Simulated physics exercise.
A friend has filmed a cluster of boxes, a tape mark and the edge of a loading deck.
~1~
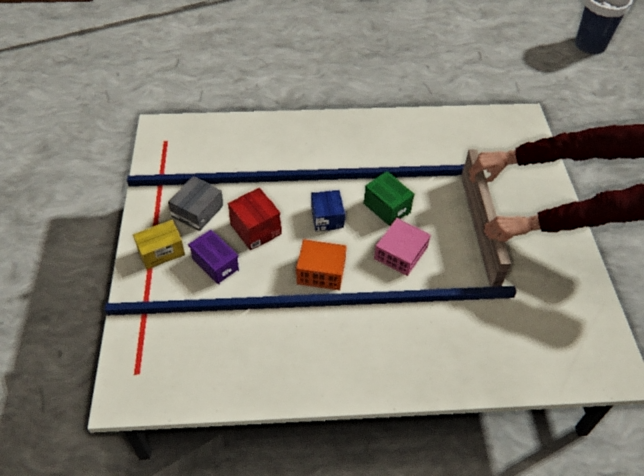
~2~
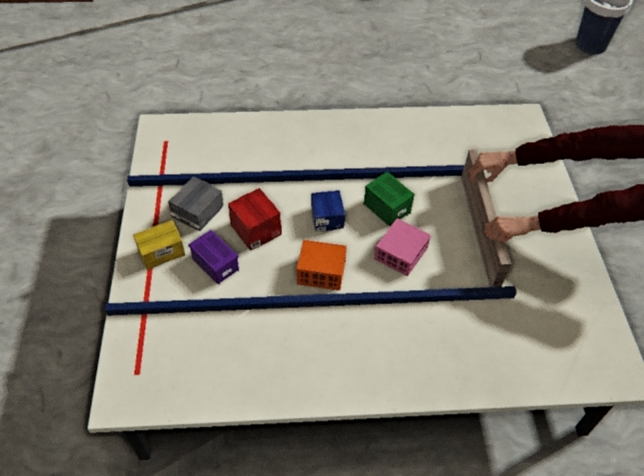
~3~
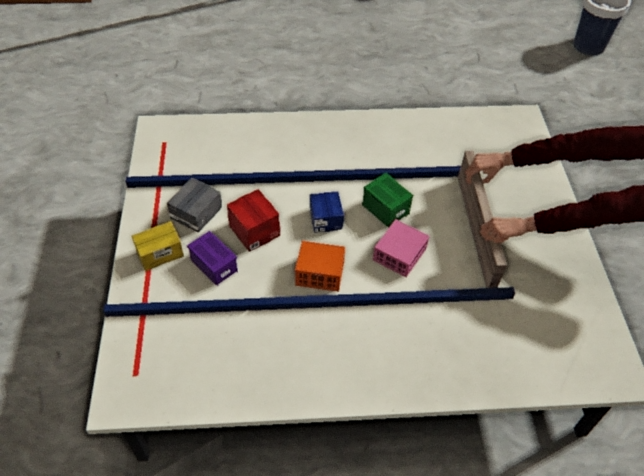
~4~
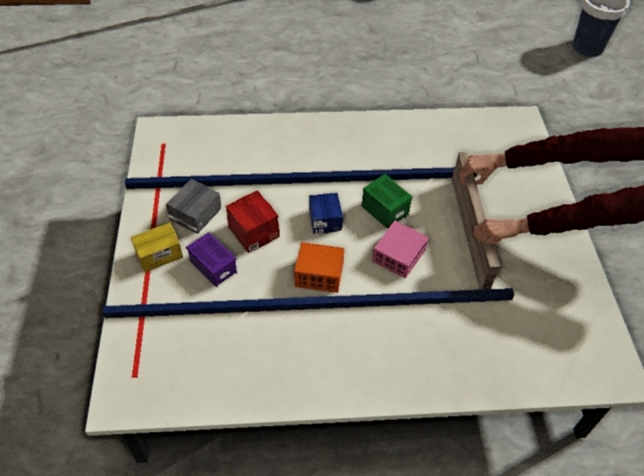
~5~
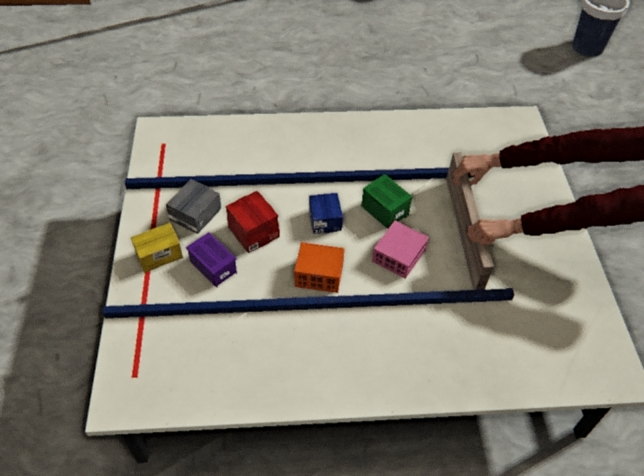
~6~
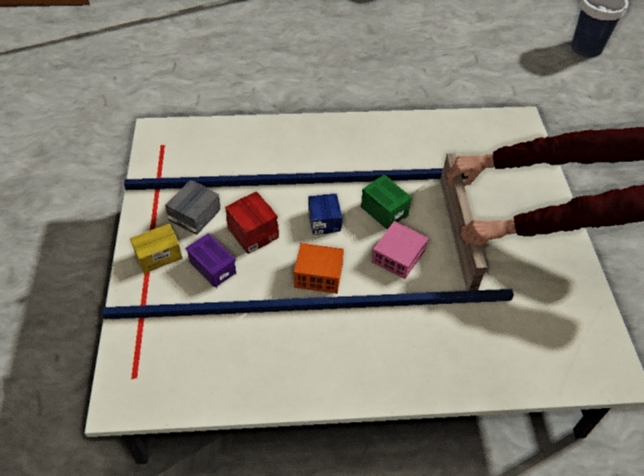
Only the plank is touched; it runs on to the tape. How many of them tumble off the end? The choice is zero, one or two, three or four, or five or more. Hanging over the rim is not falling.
In the end the number that fall off is five or more.
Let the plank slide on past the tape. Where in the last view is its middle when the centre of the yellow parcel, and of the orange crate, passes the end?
For the yellow parcel at (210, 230), for the orange crate at (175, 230).
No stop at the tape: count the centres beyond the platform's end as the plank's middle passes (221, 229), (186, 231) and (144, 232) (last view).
Past the end: 0, 2 and 6.
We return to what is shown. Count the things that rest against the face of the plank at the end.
It touches 2.
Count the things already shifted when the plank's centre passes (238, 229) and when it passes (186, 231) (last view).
By then 8, and 8.
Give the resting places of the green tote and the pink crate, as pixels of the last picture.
The green tote at (137, 203), the pink crate at (125, 270).
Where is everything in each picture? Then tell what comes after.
Yellow parcel (159, 245); grey box (196, 204); purple tote (214, 257); plank (484, 216); tape (153, 242), in the first picture.
Grey box (197, 204); blue parcel (328, 211), in the second picture.
Purple tote (213, 259); red box (254, 220), in the third picture.
Yellow parcel (157, 248); plank (474, 219), in the fourth picture.
Grey box (194, 206); pink crate (400, 249), in the fifth picture.
Yellow parcel (157, 249); grey box (194, 207); purple tote (212, 261); plank (461, 220); tape (150, 246), in the sixth picture.
Soon after, none off yet; yellow parcel at rest near (157, 249); grey box at rest near (194, 207); purple tote at rest near (212, 261).
After that, none off yet; yellow parcel displaced a little near (141, 241); grey box displaced a little near (186, 205); purple tote displaced about its own width near (152, 272).
In the end, the number that fall off is five or more; gone, blue parcel, orange crate, red box, purple tote, grey box and yellow parcel.
